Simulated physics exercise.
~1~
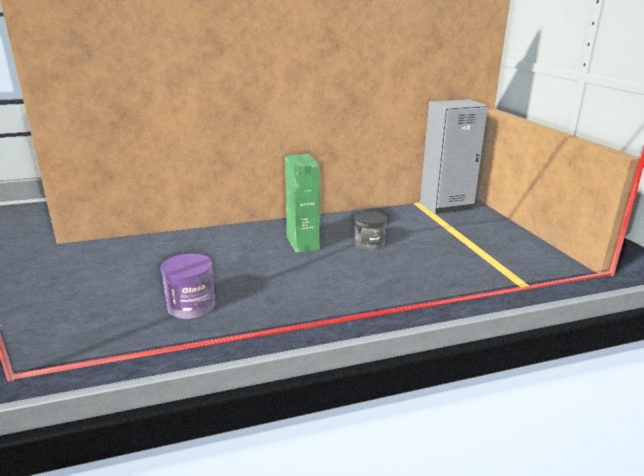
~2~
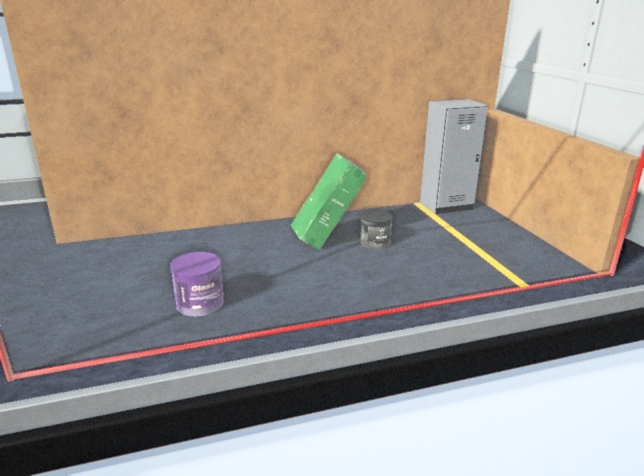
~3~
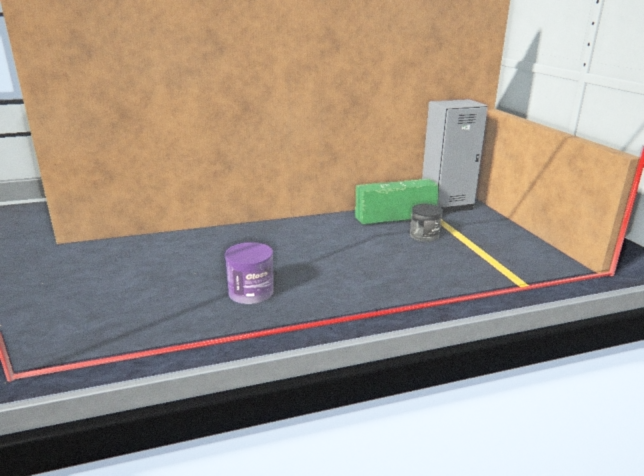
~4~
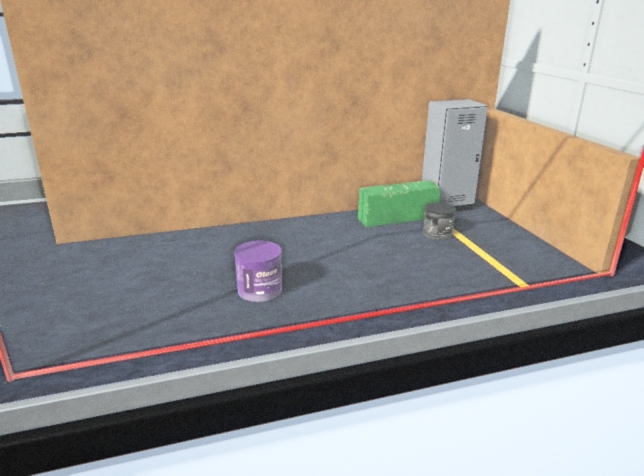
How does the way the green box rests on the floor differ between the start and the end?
At the start the green box stands upright, and by the end it is lying on its side.
